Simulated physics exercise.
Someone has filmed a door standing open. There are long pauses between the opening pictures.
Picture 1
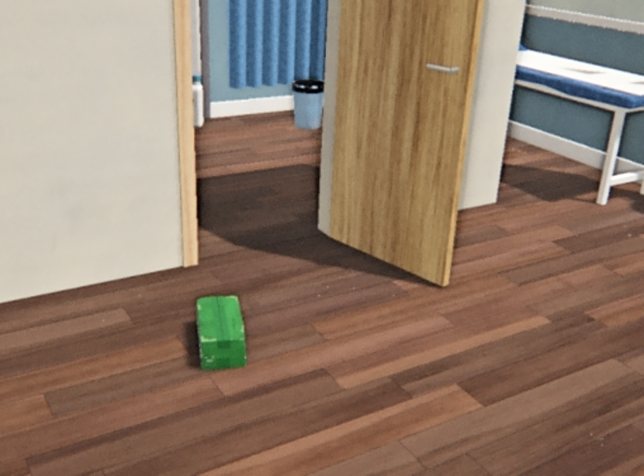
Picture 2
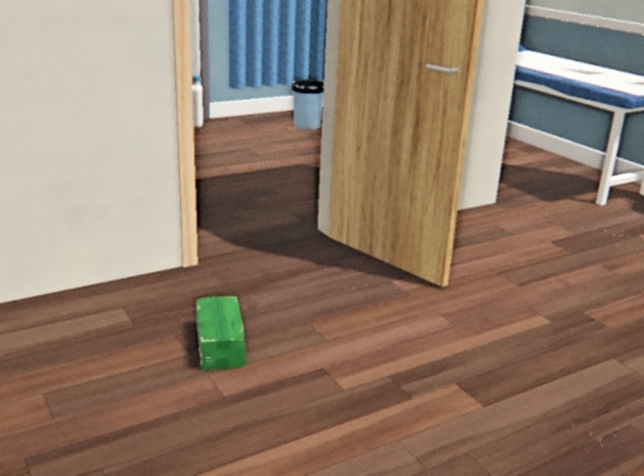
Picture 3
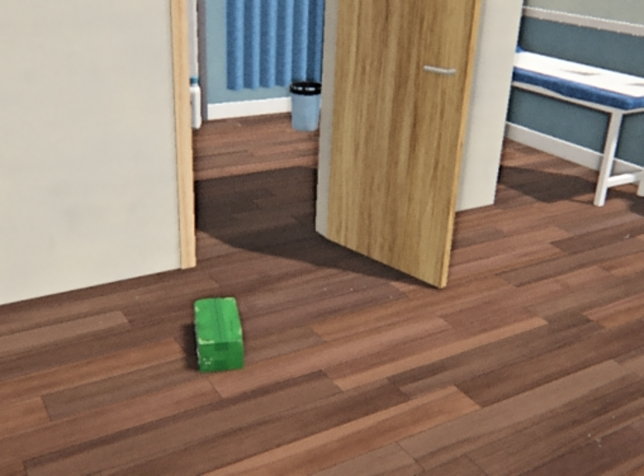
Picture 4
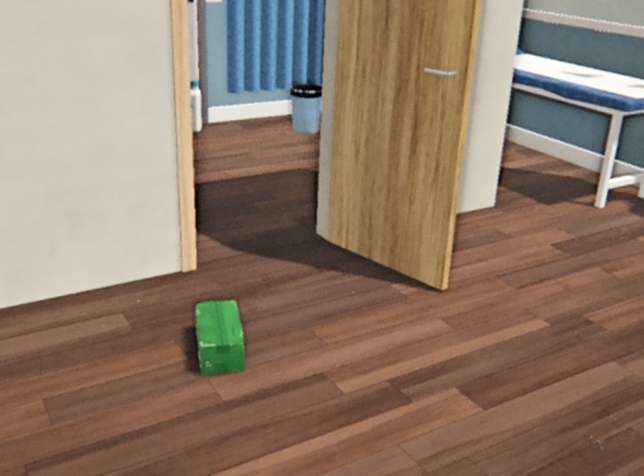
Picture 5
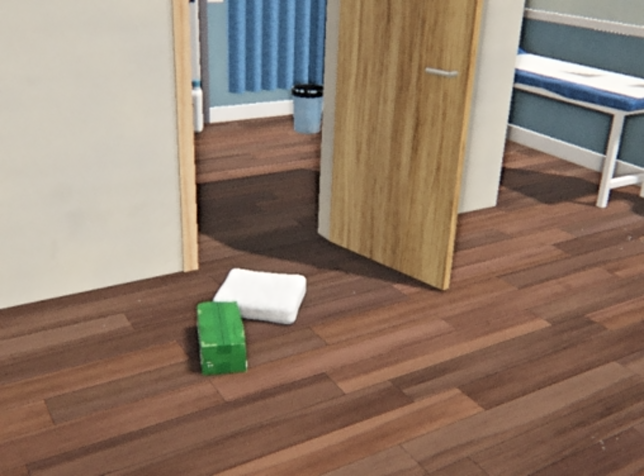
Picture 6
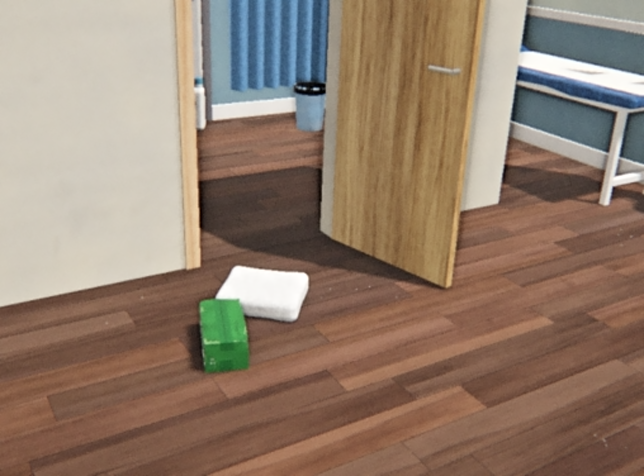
Wooden door standing wide open and still, a green parcel on the floor before it, a white cushion appearing behind the parcel.
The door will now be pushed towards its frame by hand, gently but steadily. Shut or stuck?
Here the door closes.
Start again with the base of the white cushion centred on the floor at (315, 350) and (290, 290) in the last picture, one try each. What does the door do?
First try: It reaches the frame; second try: It is blocked.
Then, 0.60 s after the last picture, door 72° open.
Then, 1.00 s after the last picture, door 37° open; white cushion slid a little near (228, 289).
Then, 1.10 s after the last picture, door 29° open; white cushion slid about its own width near (208, 286).
Then, 1.30 s after the last picture, door 12° open; white cushion slid about its own width near (178, 281).
At rest, door 0° open; moved from the start, white cushion; green parcel in place. Seen from the same camera at the end, white cushion near (172, 281).
